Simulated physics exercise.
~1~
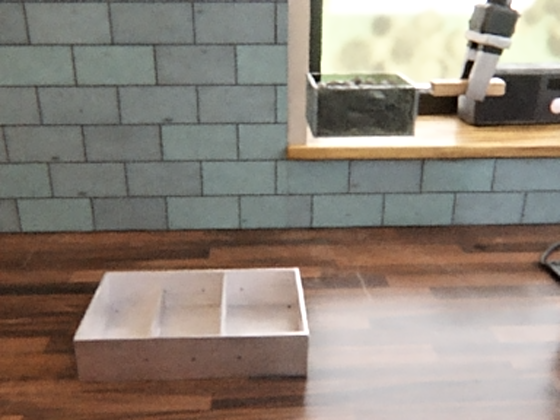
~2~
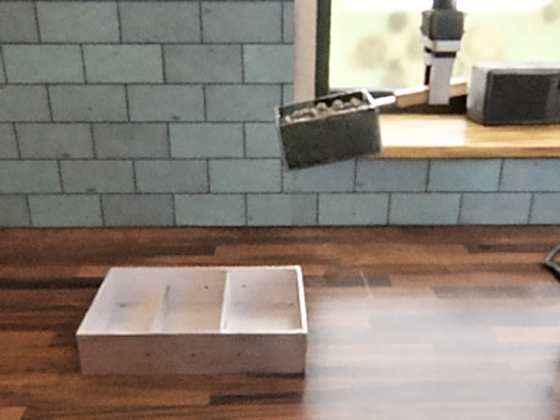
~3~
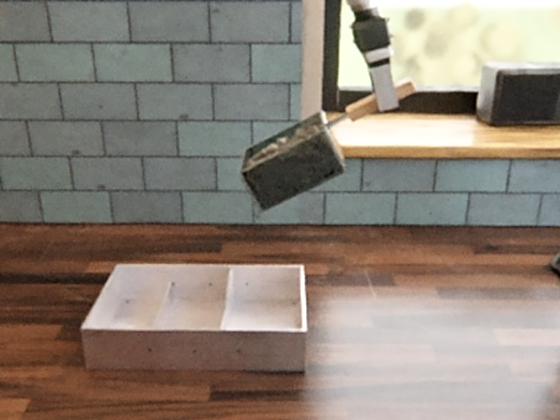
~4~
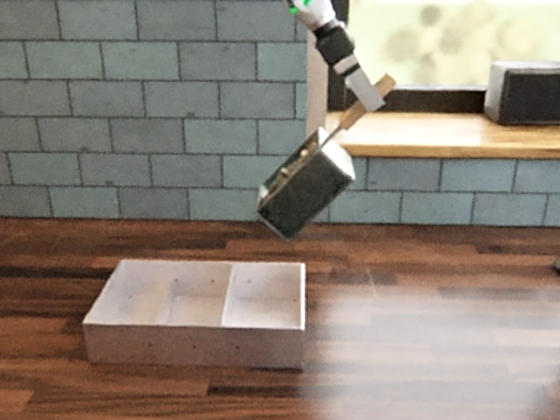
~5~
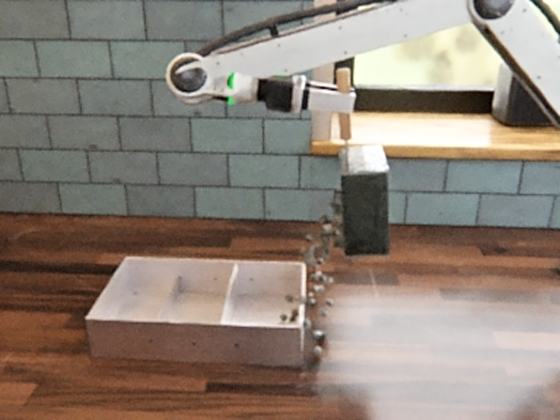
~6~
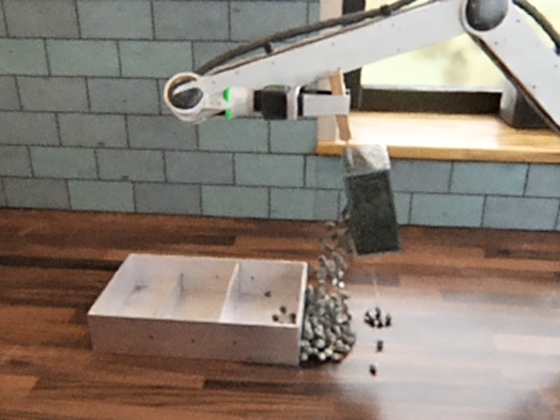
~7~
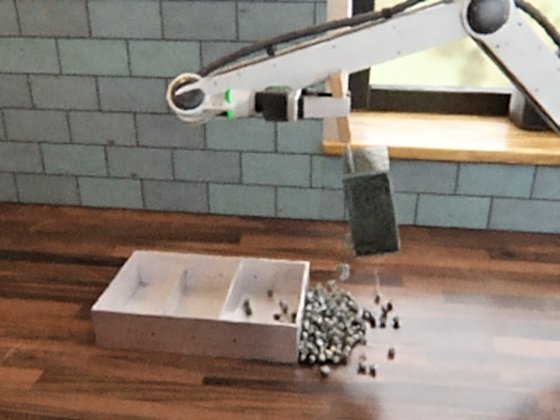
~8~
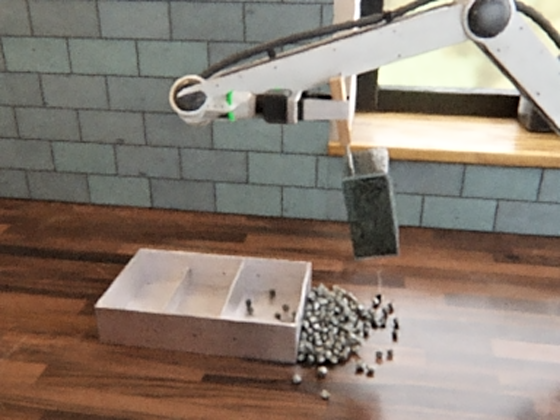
Wooden counter by a tiled wall, robot arm tipping a dark box and spilling most pebbles beside a pale divided tray.
